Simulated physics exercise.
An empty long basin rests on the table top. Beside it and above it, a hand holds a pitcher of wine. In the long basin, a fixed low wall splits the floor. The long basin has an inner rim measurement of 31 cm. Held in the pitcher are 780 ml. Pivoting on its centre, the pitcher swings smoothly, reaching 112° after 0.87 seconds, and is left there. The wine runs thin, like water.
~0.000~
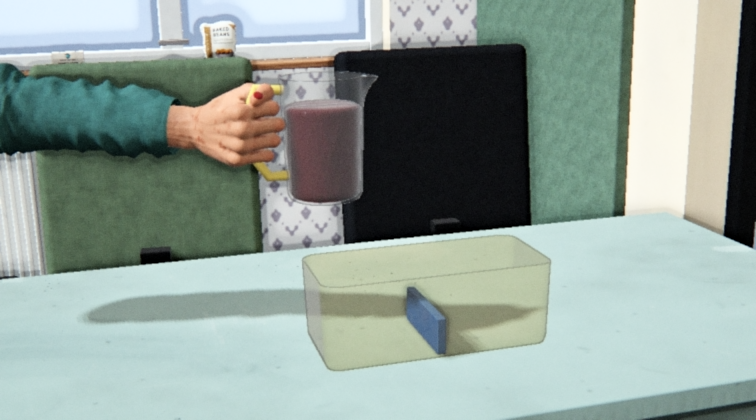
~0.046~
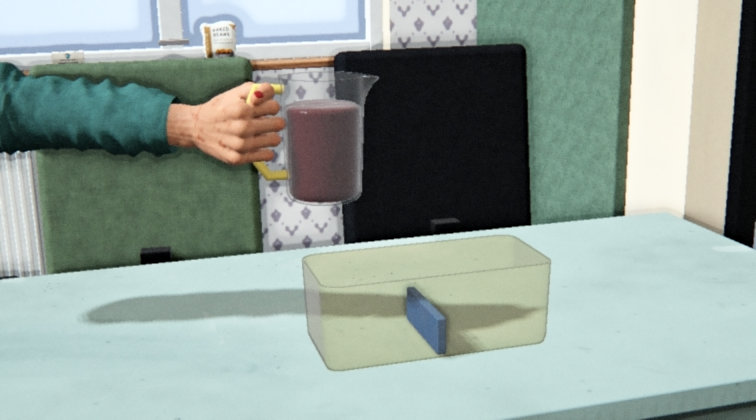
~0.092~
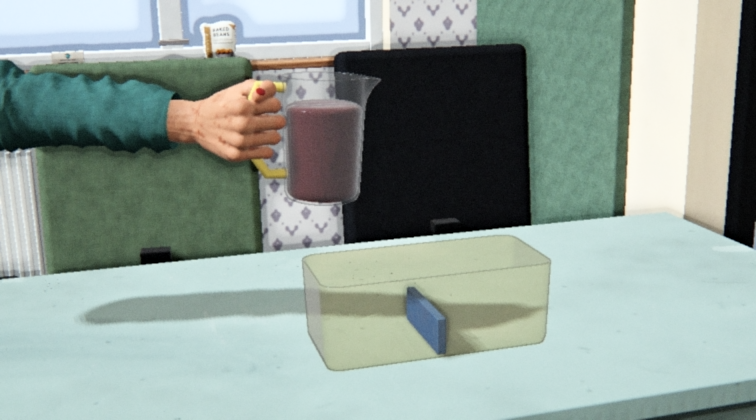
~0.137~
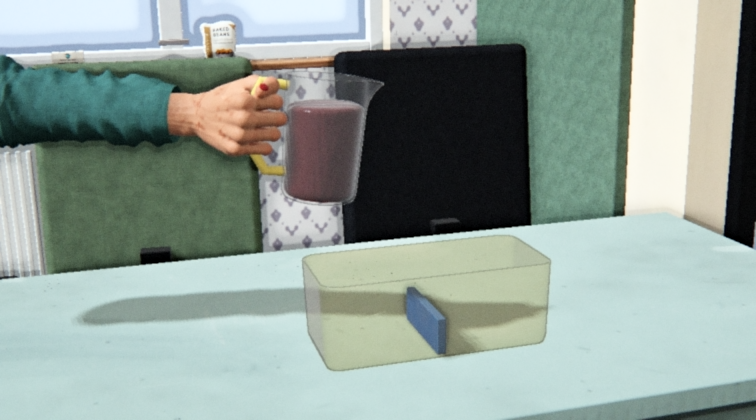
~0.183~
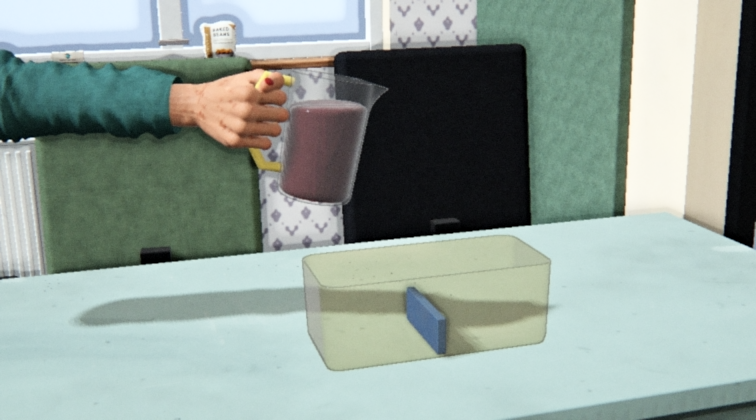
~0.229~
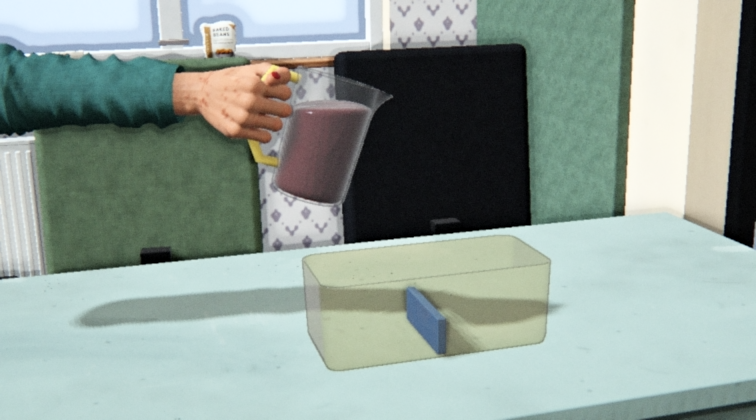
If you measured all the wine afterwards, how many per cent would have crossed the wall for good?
Around 75 per cent would have crossed.
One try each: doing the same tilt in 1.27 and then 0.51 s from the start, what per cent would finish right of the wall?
Around 75 per cent first, around 65 per cent next.
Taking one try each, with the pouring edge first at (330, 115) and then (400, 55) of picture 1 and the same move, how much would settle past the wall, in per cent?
5 per cent first, 85 per cent second.
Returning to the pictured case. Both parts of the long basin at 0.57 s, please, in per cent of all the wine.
0 on the left, 2 on the right, roughly.
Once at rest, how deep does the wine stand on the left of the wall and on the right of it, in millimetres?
Depths at rest: Left around 10 mm, right around 30 mm.
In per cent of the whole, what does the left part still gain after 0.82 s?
Roughly 18 per cent.
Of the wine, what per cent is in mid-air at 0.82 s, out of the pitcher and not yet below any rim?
Close to 26 %.
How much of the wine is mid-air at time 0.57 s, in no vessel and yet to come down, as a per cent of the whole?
Estimate: About 16 % of all of it.
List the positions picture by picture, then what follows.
In the first frame, it leans 0°; its right rim is at (377, 75); the wine meets the walls at (283, 108) and (358, 104); the long basin's rim runs from (311, 273) to (532, 249); the wall's top is at (425, 303).
In the second frame, it leans 1°; its right rim is at (378, 76); the wine meets the walls at (283, 108) and (358, 104).
In the third frame, it leans 3°; its right rim is at (380, 78); the wine meets the walls at (284, 107) and (360, 104).
In the fourth frame, it leans 7°; its right rim is at (383, 82); the wine meets the walls at (286, 106) and (361, 105).
In the fifth frame, it leans 12°; its right rim is at (388, 88); the wine meets the walls at (288, 108) and (365, 104).
In the sixth frame, it leans 18°; its right rim is at (392, 95); the wine meets the walls at (289, 116) and (369, 105).
After 0.57 s the tilt is 82° and 82 per cent is still to pour, 0 is left of the wall and 2 right of it.
After 0.82 s the tilt is 111° and 26 per cent is still to pour, 5 is left of the wall and 43 right of it.
After 1.09 s the tilt is 112° and 1 per cent is still to pour, 19 is left of the wall and 74 right of it.
After 1.37 s the tilt is 112° and 0 per cent is still to pour, 23 is left of the wall and 75 right of it.
In the end 23 per cent lies left of the wall, 75 right of it and 2 outside.
